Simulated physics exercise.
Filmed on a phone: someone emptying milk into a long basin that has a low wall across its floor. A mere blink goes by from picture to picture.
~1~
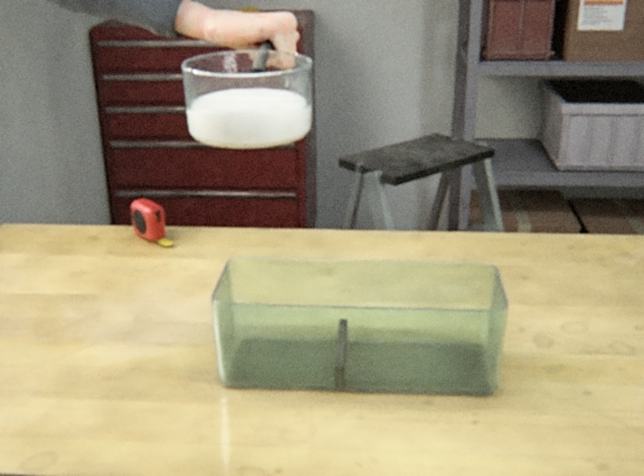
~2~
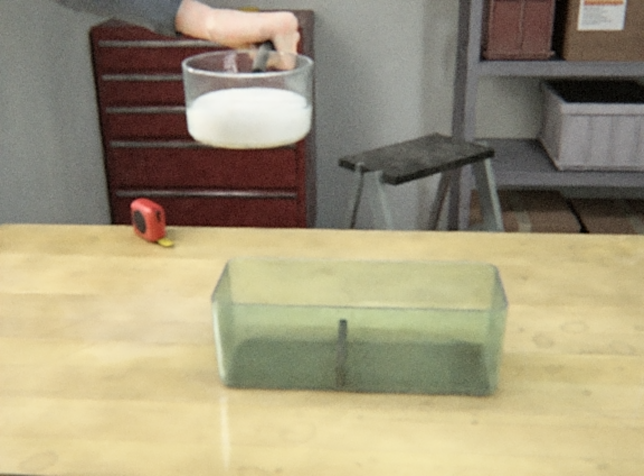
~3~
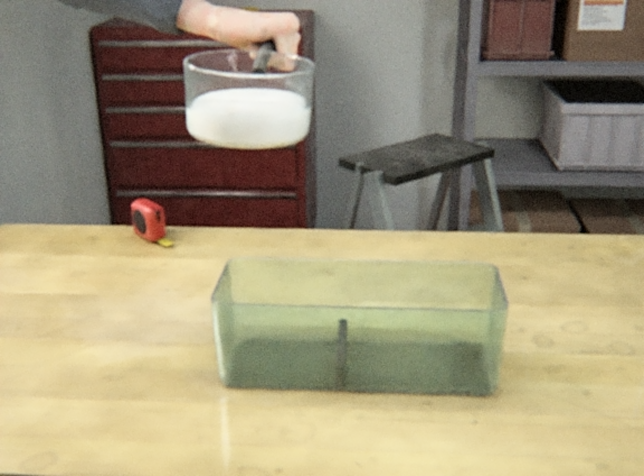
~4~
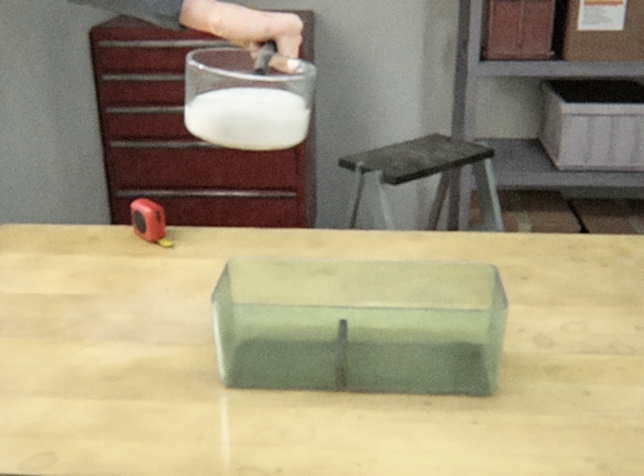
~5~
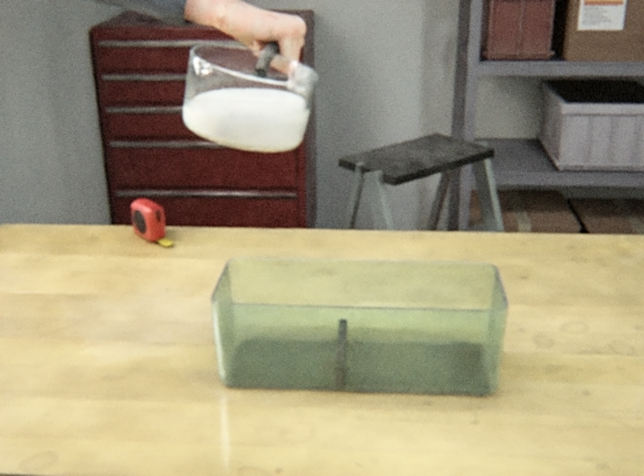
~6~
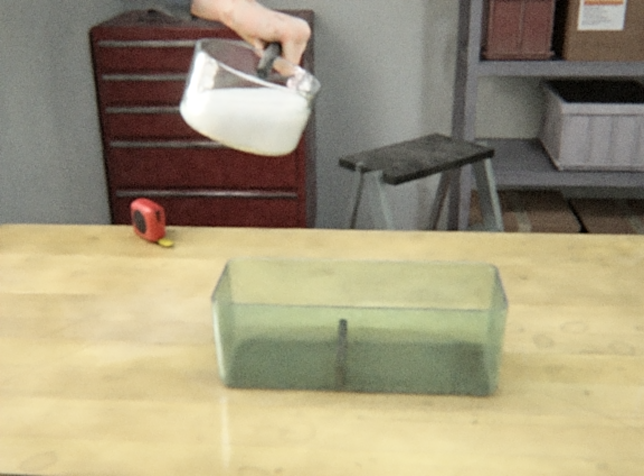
Above a wooden table, a hand gradually tilts a clear container of milk to the right.
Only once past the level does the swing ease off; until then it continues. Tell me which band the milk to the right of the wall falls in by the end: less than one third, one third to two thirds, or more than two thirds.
Most likely the amount right of the wall will exceed two thirds.
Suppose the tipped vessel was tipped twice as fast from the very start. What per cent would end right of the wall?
It comes to around 65 per cent.
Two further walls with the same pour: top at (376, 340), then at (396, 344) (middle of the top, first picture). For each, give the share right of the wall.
It works out to around 30 per cent for the first and around 10 per cent for the second.
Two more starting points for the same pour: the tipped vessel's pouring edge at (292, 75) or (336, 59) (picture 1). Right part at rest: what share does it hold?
Near 55 % and 90 %.
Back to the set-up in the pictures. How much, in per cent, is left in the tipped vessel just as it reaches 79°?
60 per cent or so.
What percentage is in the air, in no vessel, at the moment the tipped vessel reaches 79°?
About 40 per cent.
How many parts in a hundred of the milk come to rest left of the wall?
About 20 percent.
A moment on, the tilt is 79° and 60 per cent is still to pour, 0 is left of the wall and 2 right of it.
Next, the tilt is 110° and 9 per cent is still to pour, 6 is left of the wall and 62 right of it.
Then the tilt is 115° and 0 per cent is still to pour, 19 is left of the wall and 80 right of it.
Later the tilt is 115° and 0 per cent is still to pour, 22 is left of the wall and 77 right of it.
Finally, 22 per cent lies left of the wall, 77 right of it and 1 outside.
